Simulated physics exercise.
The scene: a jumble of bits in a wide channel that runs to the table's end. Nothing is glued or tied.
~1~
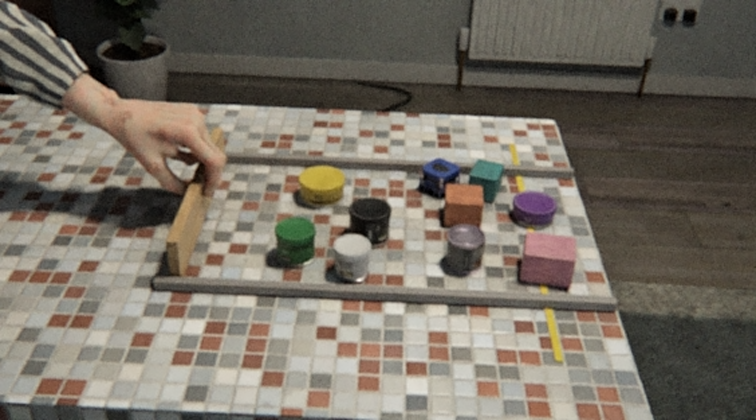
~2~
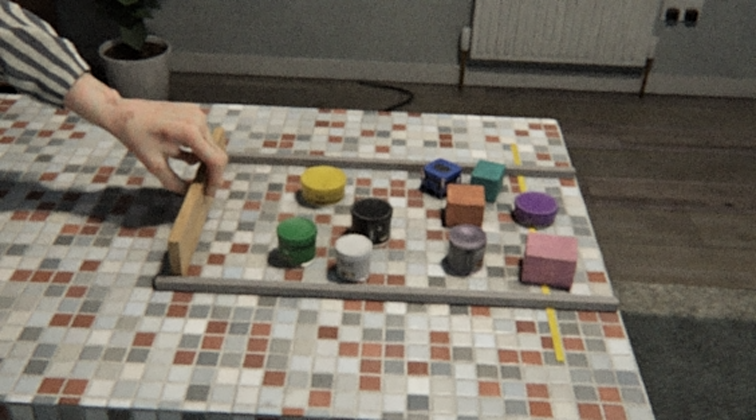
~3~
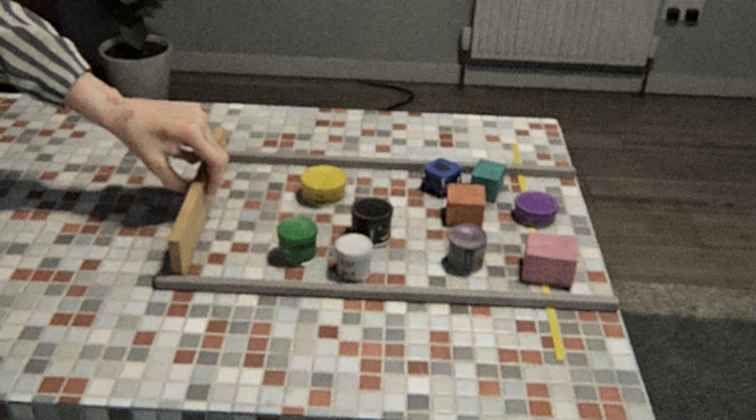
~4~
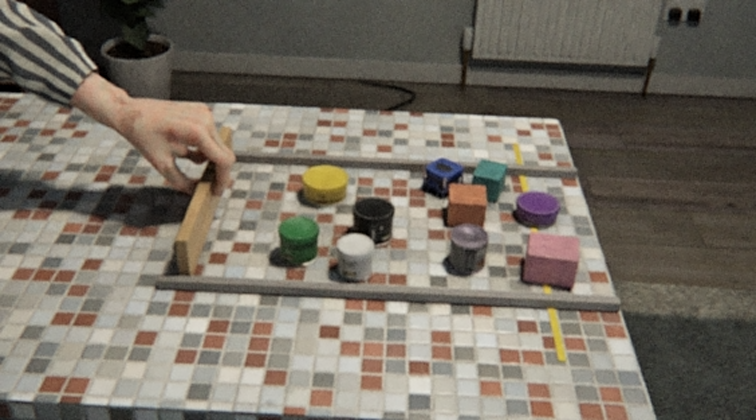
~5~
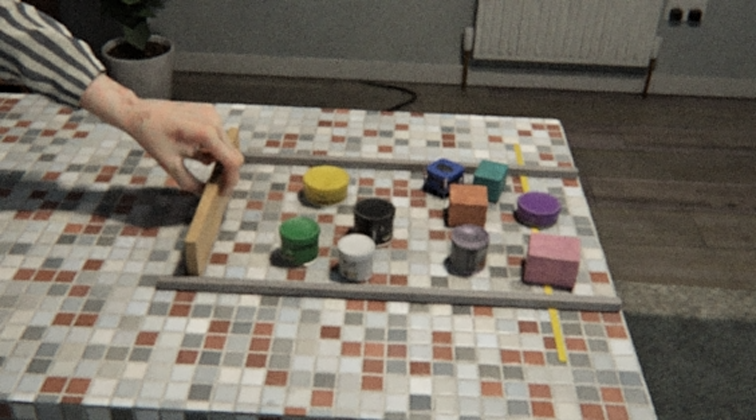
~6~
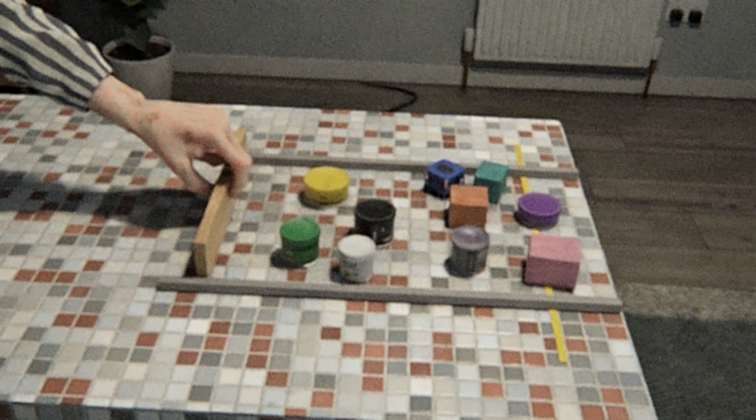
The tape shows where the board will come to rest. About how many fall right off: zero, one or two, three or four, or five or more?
As it turns out, the number that fall off is one or two.
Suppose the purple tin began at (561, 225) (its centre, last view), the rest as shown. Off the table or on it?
Then it drops off.
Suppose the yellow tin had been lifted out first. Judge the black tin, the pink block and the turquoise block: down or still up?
The black tin holds on; the pink block is lost; the turquoise block is kept.
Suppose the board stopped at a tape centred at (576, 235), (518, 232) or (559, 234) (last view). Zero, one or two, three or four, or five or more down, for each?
The falls would be 5 or more; one or two; more than four.
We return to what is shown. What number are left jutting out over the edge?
The number is 3.
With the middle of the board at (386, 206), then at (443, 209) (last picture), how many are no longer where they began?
First 4, then 8.
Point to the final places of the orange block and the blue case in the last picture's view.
First (582, 217), then (540, 176).
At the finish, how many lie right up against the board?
5 of them.
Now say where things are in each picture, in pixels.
In the first picture, pink block (548, 259); purple tin (534, 209); turquoise block (486, 181); board (199, 198); tape (531, 232).
In the second picture, purple tin (535, 210); white tin (353, 258).
In the third picture, turquoise block (488, 180); blue case (442, 178).
In the fourth picture, pink block (551, 260); orange block (467, 206).
In the fifth picture, purple tin (538, 210); black tin (374, 222).
In the sixth picture, pink block (553, 261); purple tin (539, 211); turquoise block (490, 182); board (224, 199); tape (536, 233).
A little later, none off yet; pink block at rest near (553, 261); purple tin at rest near (539, 211); turquoise block at rest near (490, 182).
Next, none off yet; pink block at rest near (553, 261); purple tin at rest near (539, 211); turquoise block moving near (498, 180).
When it is over, the number that fall off is one or two; down, purple tin and pink block.
